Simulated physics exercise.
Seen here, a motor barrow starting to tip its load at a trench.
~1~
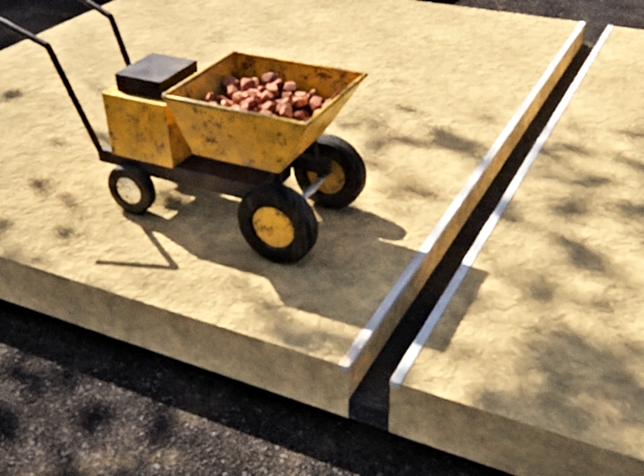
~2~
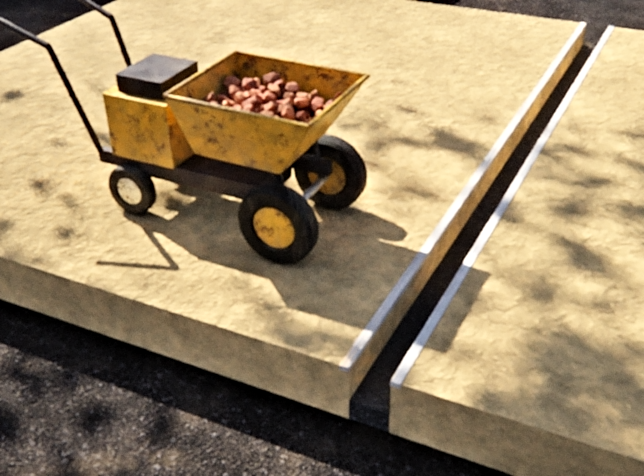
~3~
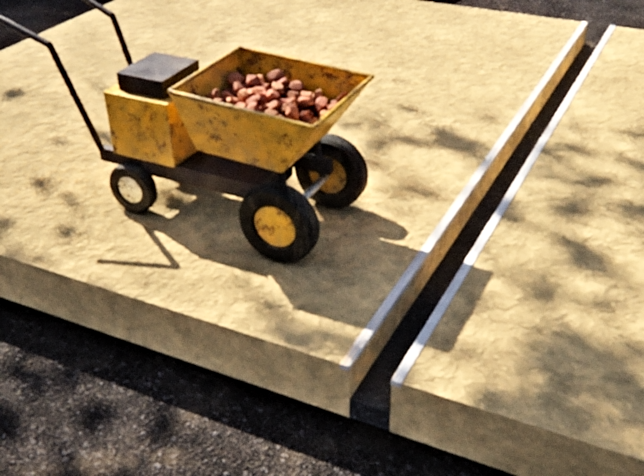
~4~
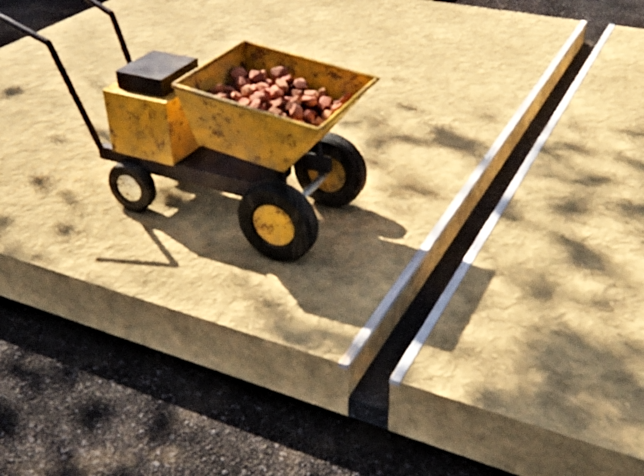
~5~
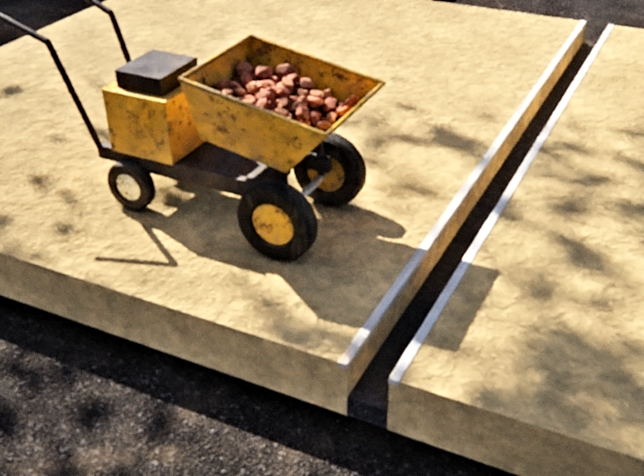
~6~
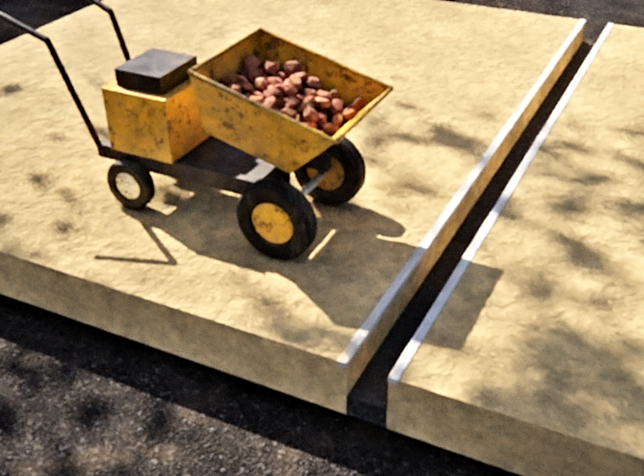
Beside a narrow trench, a yellow motor barrow slowly tilts its rubble-filled skip to the right.
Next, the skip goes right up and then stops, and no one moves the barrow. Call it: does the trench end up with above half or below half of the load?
It ends up with above half.
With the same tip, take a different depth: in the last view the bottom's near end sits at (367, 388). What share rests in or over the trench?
Something like 50 %.
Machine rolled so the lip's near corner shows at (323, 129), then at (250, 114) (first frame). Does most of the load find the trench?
So the first stop would give past the halfway mark, while the second would give short of the halfway mark.
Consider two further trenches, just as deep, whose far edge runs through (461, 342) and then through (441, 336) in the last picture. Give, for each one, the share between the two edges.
Roughly 90 percent first and 90 percent second.
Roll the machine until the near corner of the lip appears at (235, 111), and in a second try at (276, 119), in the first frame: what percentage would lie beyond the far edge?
Roughly 0 per cent at the first spot and 0 per cent at the second.
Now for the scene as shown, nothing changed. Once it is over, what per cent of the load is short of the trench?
I'd say around 5 per cent of the load.
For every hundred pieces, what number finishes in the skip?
Around 15 in a hundred.
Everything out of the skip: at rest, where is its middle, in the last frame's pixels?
Resting centre, last picture - approx. (439, 270).
Soon, skip tipped steeply; all in the skip.
A while on, skip tipped right over; most in the skip; a stray few short of the trench; a small part in or heaped over the trench; a stray few beyond it.
Towards the end, skip tipped right over; about a quarter in the skip; a stray few short of the trench; about two thirds in or heaped over the trench; a small part beyond it.
Finally, skip tipped right over; a small part in the skip; a small part short of the trench; about two thirds in or heaped over the trench; a small part beyond it.
